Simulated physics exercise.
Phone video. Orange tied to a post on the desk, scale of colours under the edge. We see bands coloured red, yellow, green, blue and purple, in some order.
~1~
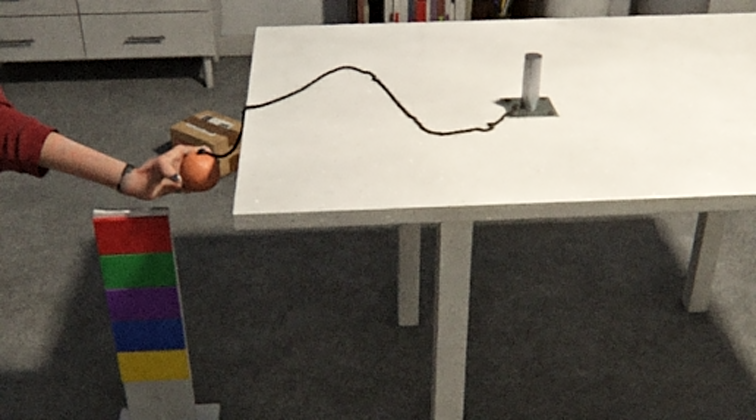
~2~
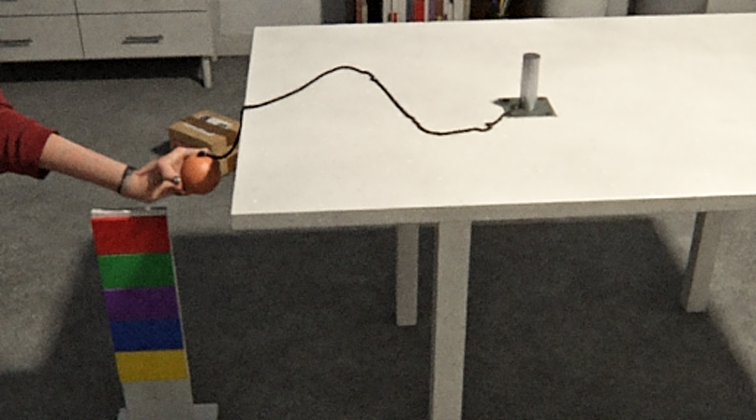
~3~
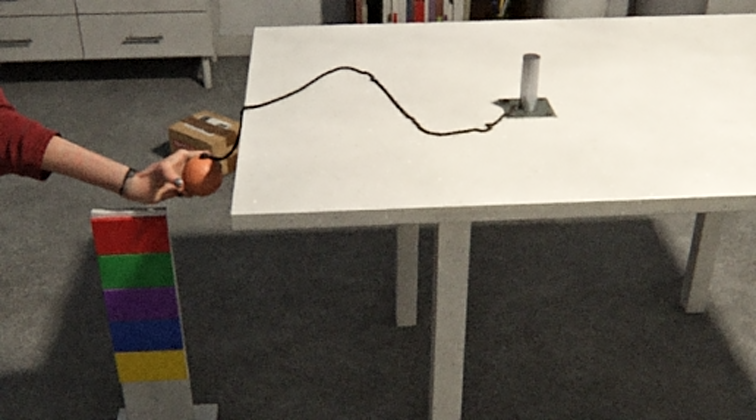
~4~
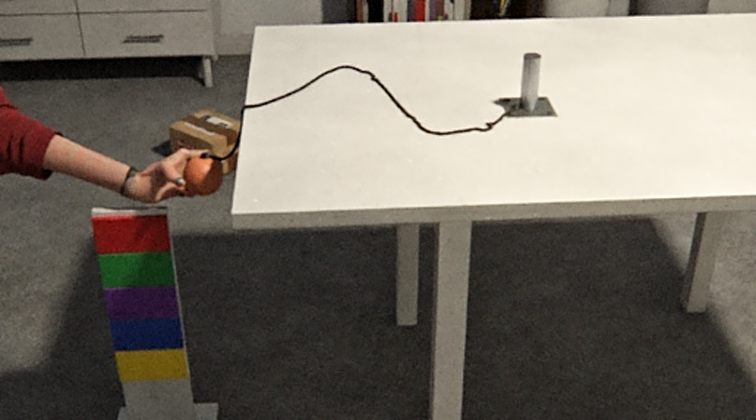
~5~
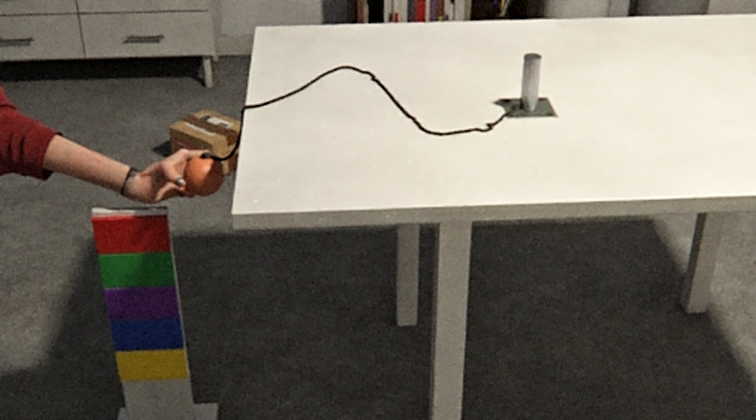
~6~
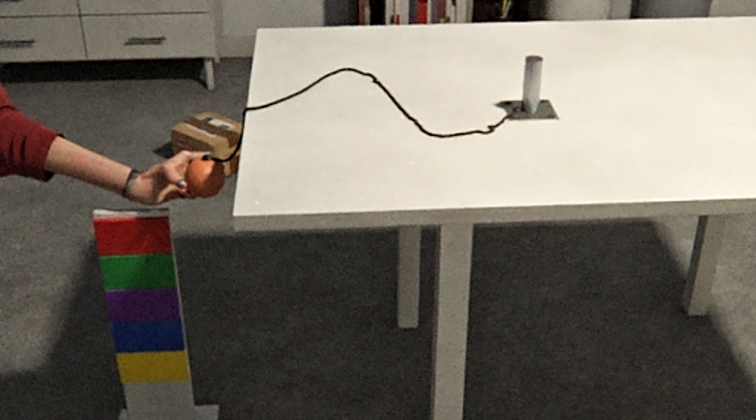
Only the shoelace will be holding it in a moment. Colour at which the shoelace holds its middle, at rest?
Yellow.
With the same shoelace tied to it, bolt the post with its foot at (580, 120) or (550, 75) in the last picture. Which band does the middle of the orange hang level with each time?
Try one - blue; try two - blue.
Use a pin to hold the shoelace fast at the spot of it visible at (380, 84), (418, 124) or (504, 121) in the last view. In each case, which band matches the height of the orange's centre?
Going through the tries in order, you get green, blue and yellow.
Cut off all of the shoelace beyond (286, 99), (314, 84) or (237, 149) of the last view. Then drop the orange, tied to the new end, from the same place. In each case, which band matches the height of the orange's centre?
One at a time, the answers are: Green; red; blue.
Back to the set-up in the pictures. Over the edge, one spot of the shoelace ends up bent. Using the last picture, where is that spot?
Look around (374, 82).
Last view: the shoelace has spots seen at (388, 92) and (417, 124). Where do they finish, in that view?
I'd put the first at about (275, 116) and the other at about (359, 114).
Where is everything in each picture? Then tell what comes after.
Orange (200, 172); red (133, 237); green (138, 271); purple (144, 304); blue (149, 337); yellow (154, 367), in the first picture.
Orange (201, 174); shoelace through (486, 124) (419, 124) (383, 88) (328, 72) (270, 102), in the second picture.
Orange (202, 176), in the third picture.
Orange (203, 175); shoelace through (487, 124) (419, 124) (384, 88) (328, 72) (271, 102), in the fourth picture.
Orange (204, 176), in the fifth picture.
Orange (205, 177); shoelace through (488, 126) (421, 126) (386, 90) (330, 74) (272, 104), in the sixth picture.
Soon after, orange near (282, 352); level with yellow.
Then, orange near (260, 367); level with yellow.
At rest, orange near (269, 367); level with yellow. Its centre hangs level with the yellow band.
